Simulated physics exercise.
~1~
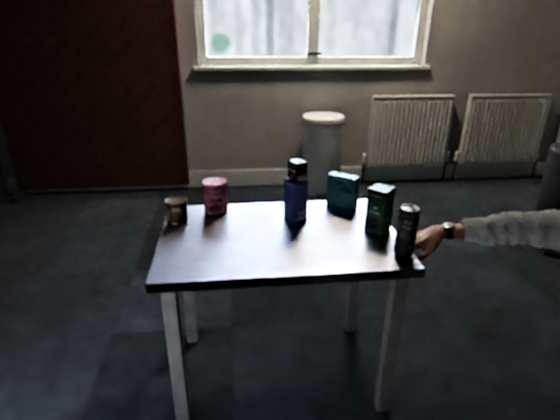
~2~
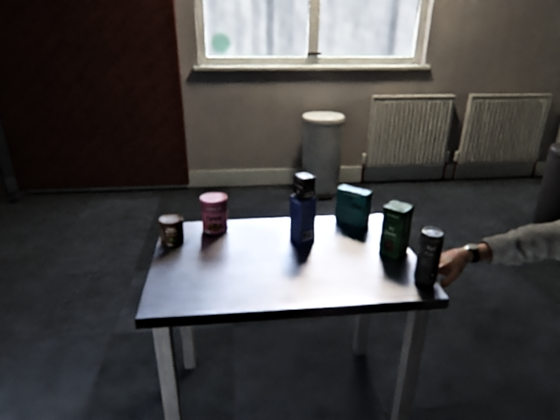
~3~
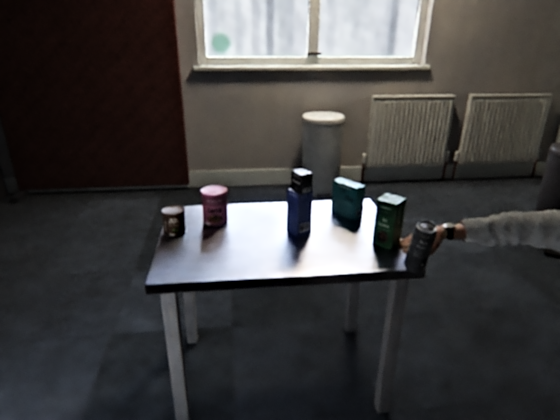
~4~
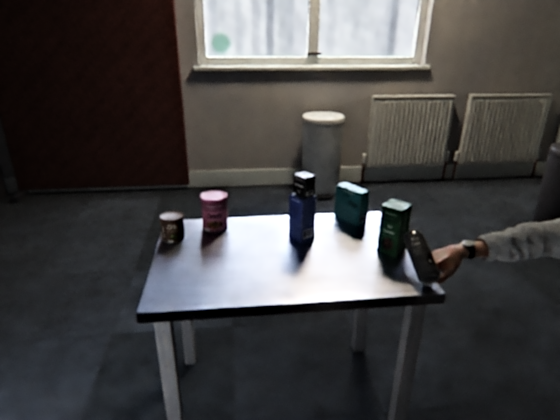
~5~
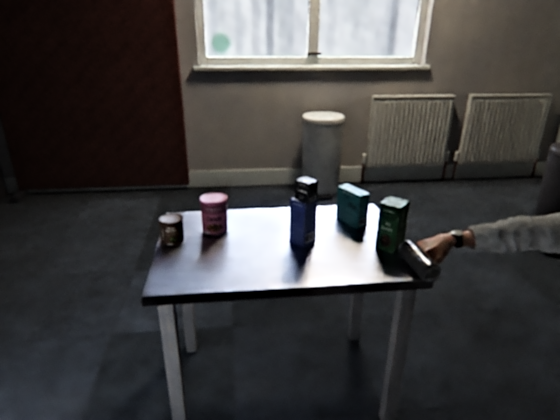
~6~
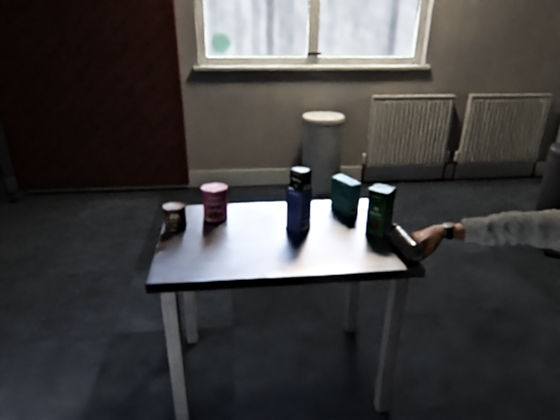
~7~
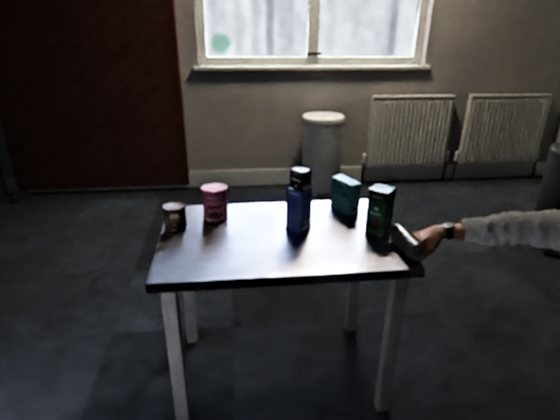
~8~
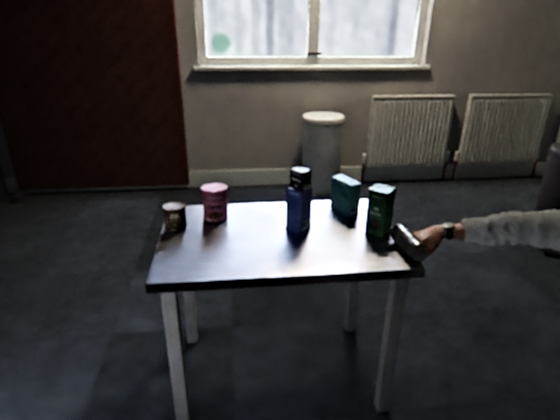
In a dim room with a window and radiators behind, a small table is seen from the front and slightly above. A brown tin and a pink tin stand at its left, a dark blue carton near the middle, and a turquoise packet, a green carton and a dark grey can toward the right. A hand at the right edge jolts the table toward the viewer, then back, forward and back again. The grey can tilts and topples onto its side beside the hand. The table comes to rest with the other items upright and the can lying down.
